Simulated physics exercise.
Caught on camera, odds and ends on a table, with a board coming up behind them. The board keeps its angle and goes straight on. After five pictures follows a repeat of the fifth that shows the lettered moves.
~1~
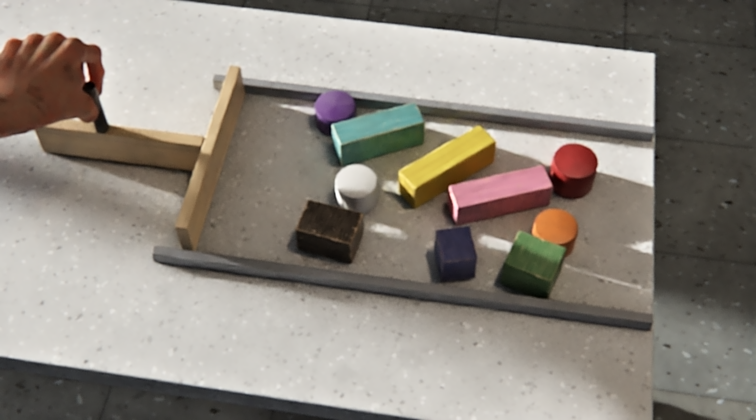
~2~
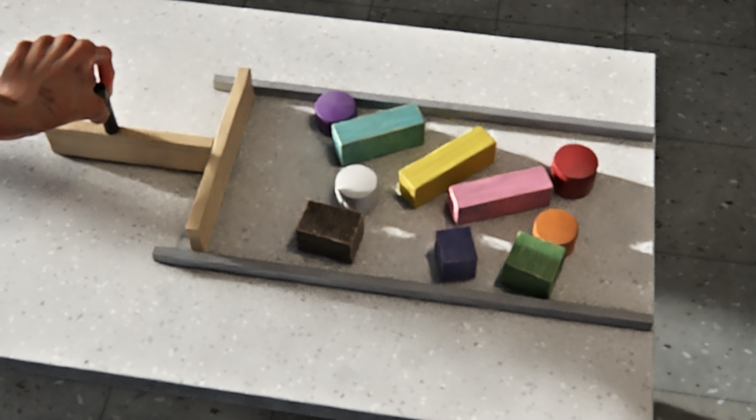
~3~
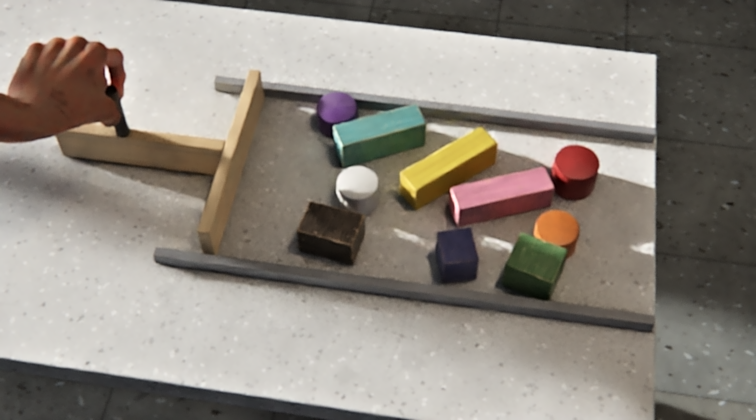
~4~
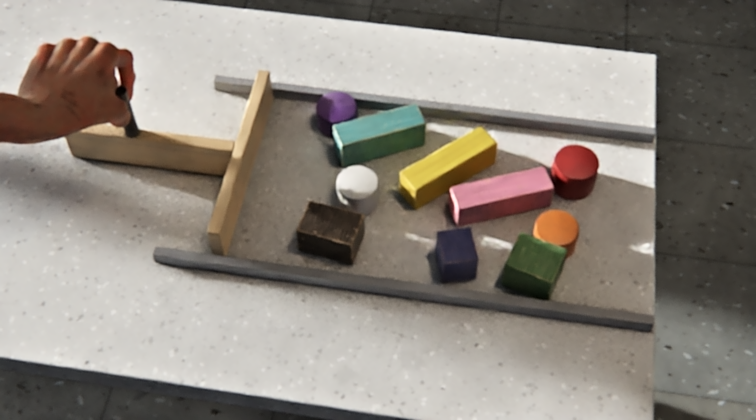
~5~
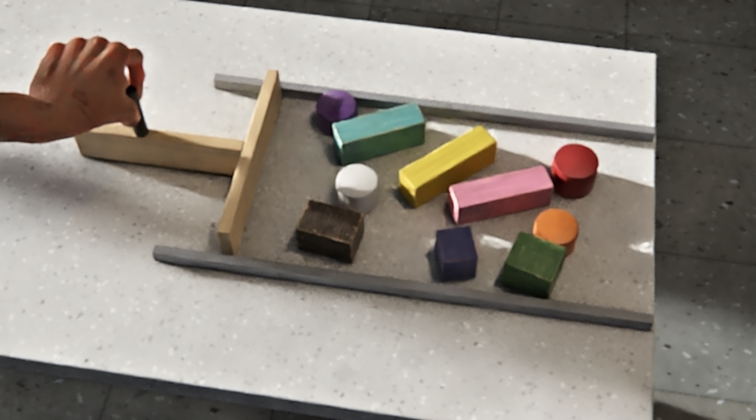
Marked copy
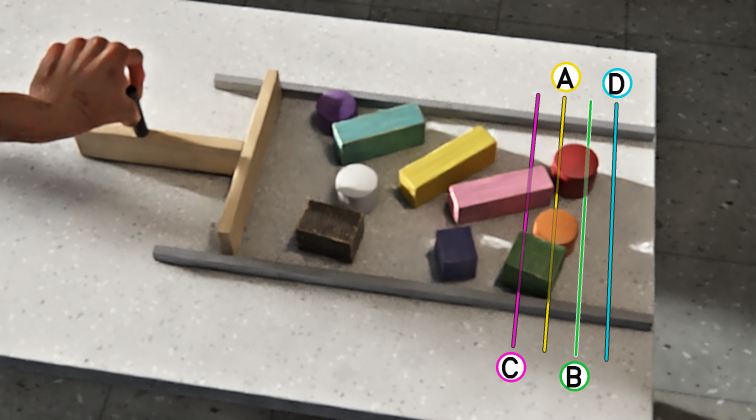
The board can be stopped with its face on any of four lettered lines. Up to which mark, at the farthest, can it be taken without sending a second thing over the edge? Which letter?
C.
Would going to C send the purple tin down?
No.
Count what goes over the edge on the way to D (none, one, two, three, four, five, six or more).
Six or more.
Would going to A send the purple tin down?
No.
On the copy, A at (555, 213); B at (584, 217); C at (527, 210); D at (612, 221).
On C. First, board (347, 159); purple tin (389, 118); black block (371, 235).
Then, board (448, 171); red tin (595, 164); green block (565, 270).
Finally, board (526, 181); red tin (656, 154); green block (646, 283); none fallen.
By contrast, A drops two; B drops five; D drops seven.
